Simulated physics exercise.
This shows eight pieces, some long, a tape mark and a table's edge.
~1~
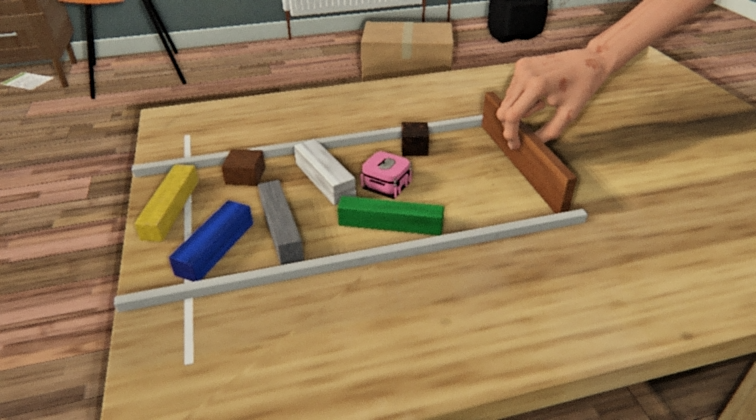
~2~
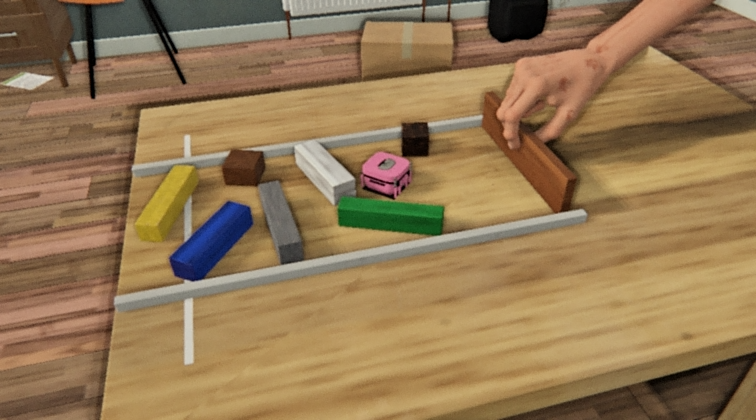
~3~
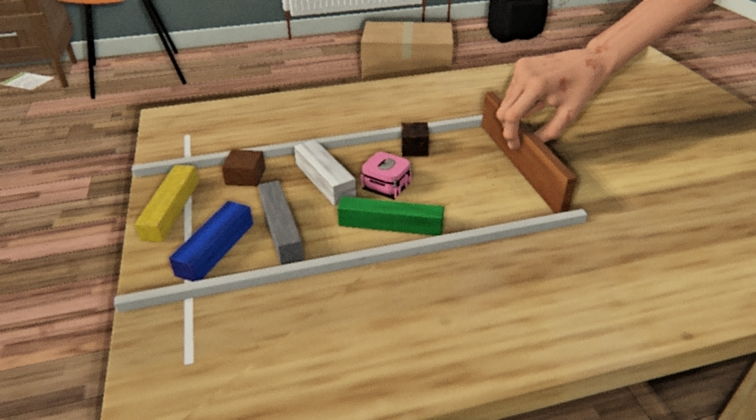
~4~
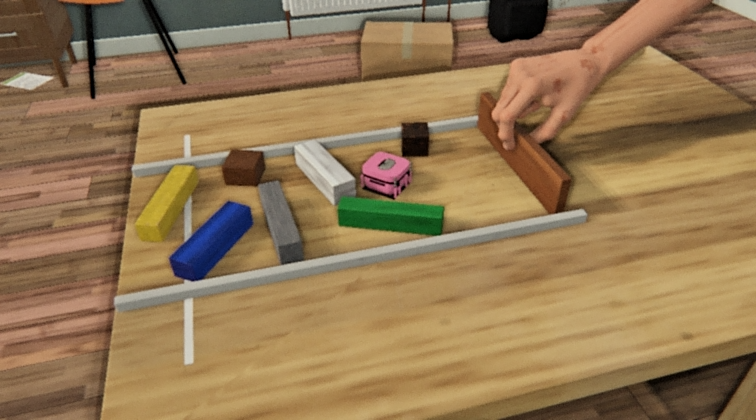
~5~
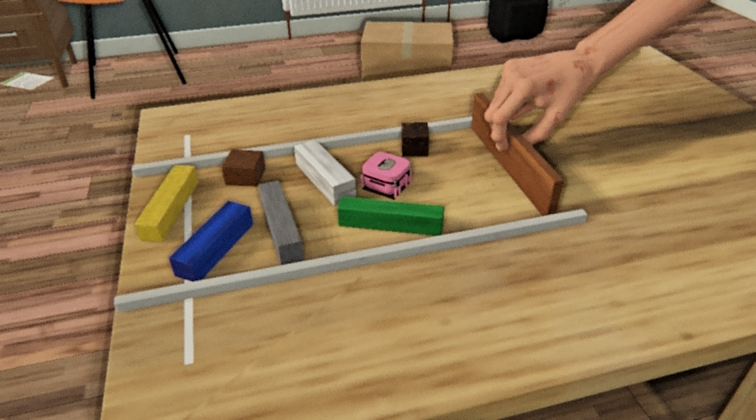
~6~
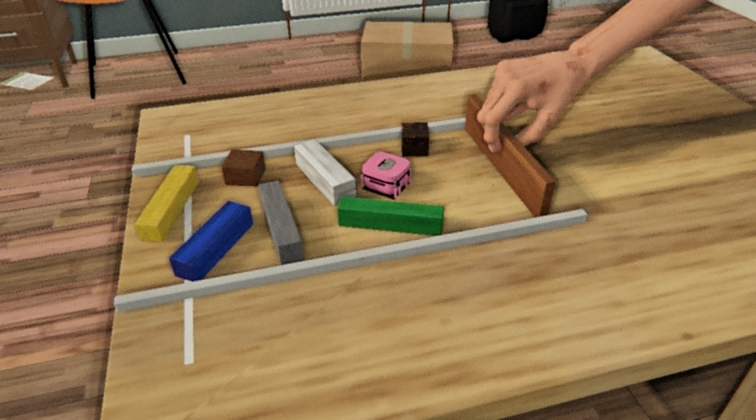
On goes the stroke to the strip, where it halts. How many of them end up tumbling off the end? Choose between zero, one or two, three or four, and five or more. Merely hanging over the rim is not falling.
The count is three or four.
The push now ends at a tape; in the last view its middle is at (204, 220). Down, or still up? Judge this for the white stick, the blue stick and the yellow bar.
Here the white stick remains in place while the blue stick drops down and the yellow bar drops down.
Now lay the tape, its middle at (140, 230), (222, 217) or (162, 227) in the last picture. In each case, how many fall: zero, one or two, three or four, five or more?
Taking the three tapes one at a time, the answers are 5 or more, then just one or two, then five or over.
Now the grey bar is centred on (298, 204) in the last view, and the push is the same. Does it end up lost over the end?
It simply slips off.
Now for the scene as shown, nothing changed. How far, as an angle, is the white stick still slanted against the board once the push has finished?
Misalignment: Close to 20°.
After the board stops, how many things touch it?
All in all, 3.
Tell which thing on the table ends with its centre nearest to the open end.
It's the white stick.
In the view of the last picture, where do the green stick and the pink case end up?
They end up close to (152, 250) and (158, 209).
Soon after, none off yet; yellow bar at rest near (169, 201); blue stick at rest near (214, 240); brown block at rest near (244, 168).
At rest, the number that fall off is three or four; fallen, grey bar, brown block, blue stick and yellow bar.
